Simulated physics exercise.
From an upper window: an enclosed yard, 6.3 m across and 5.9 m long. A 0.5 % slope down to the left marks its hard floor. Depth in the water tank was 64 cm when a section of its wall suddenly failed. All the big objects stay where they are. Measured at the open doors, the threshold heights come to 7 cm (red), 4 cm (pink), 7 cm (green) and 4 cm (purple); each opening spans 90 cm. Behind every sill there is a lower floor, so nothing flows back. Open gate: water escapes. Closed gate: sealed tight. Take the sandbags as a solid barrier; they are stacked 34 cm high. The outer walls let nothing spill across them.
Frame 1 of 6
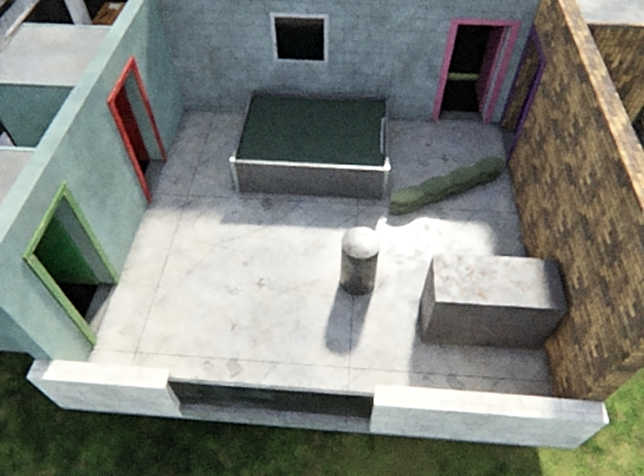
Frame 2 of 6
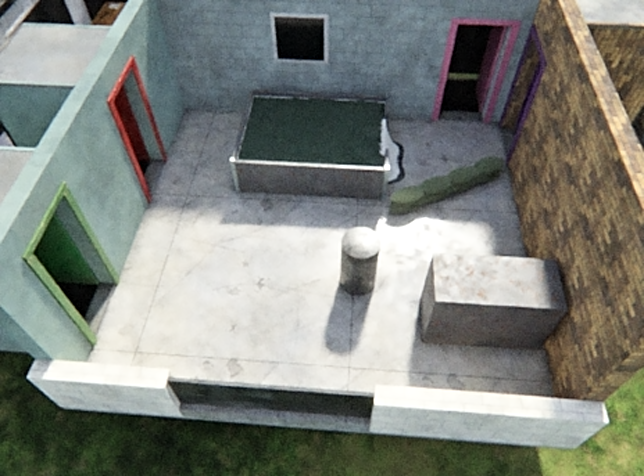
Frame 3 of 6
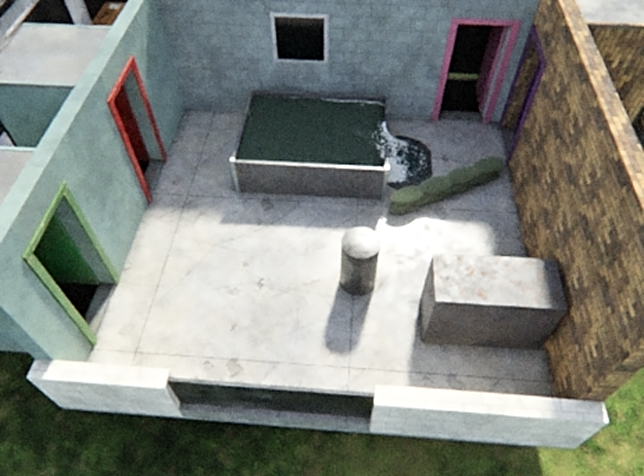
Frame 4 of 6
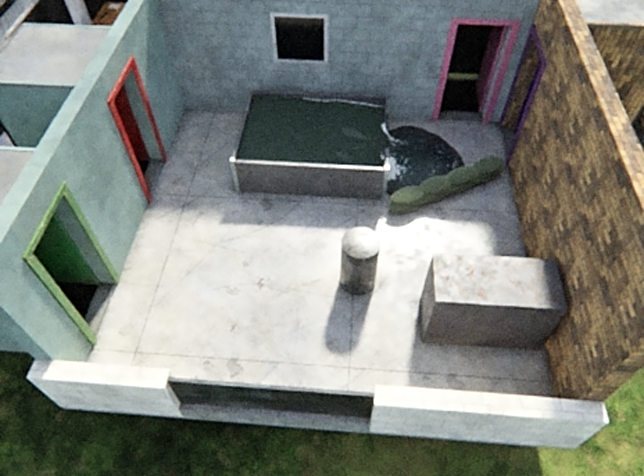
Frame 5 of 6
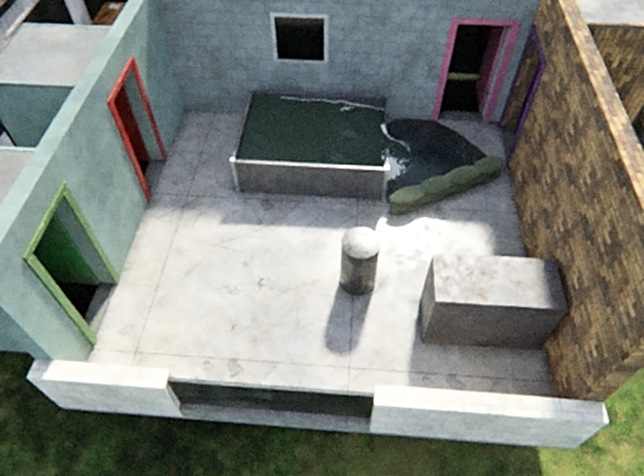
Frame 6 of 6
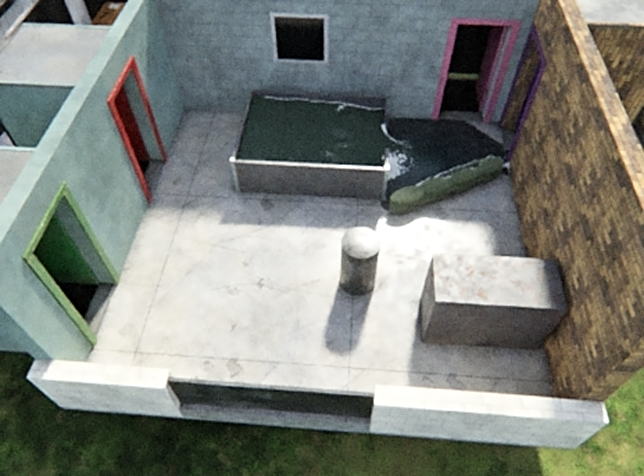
The clip shows dark water pouring from the right side of a raised rectangular tank in an enclosed yard, spreading rightward across the pale floor behind a low row of sandbags toward the brown wall.
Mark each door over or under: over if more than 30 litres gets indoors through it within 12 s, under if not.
Red door: Under, pink door: Over, green door: Under, purple door: Over.
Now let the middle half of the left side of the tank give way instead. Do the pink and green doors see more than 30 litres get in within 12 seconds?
Lab note: Vs limit, pink door inside limit; green door inside limit.
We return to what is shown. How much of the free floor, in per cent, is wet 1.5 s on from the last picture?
About 15 per cent.
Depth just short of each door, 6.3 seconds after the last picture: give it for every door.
Centimetres: Red 0 / pink 12 / green 0 / purple 17.
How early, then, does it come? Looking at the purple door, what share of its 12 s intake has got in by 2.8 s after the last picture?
About 45 per cent.
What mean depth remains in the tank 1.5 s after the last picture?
I'd put the average depth near 41 cm.
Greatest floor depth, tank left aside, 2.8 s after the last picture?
About 30 cm at most.
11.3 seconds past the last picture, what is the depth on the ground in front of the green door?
About 0.0 cm deep.
Then, 0.7 s after the last picture water covers 15 % of the floor and is deepest (39 cm) near (388, 159); red door not reached, pink door 7 cm at the sill, 6 L in, green door not reached, purple door 19 cm at the sill, 80 L in.
Then, 1.5 s after the last picture water covers 15 % of the floor and is deepest (42 cm) near (498, 126); red door not reached, pink door 19 cm at the sill, 55 L in, green door not reached, purple door 27 cm at the sill, 269 L in.
Then, 2.8 s after the last picture water covers 20 % of the floor and is deepest (30 cm) near (489, 126); red door not reached, pink door 18 cm at the sill, 188 L in, green door not reached, purple door 26 cm at the sill, 566 L in.
Then, 6.3 s after the last picture water covers 25 % of the floor and is deepest (18 cm) near (499, 132); red door not reached, pink door 12 cm at the sill, 444 L in, green door not reached, purple door 17 cm at the sill, 1007 L in.
Then, 11.3 s after the last picture water covers 35 % of the floor and is deepest (11 cm) near (504, 158); red door 2 cm at the sill, 0 L in, pink door 9 cm at the sill, 580 L in, green door not reached, purple door 11 cm at the sill, 1261 L in.
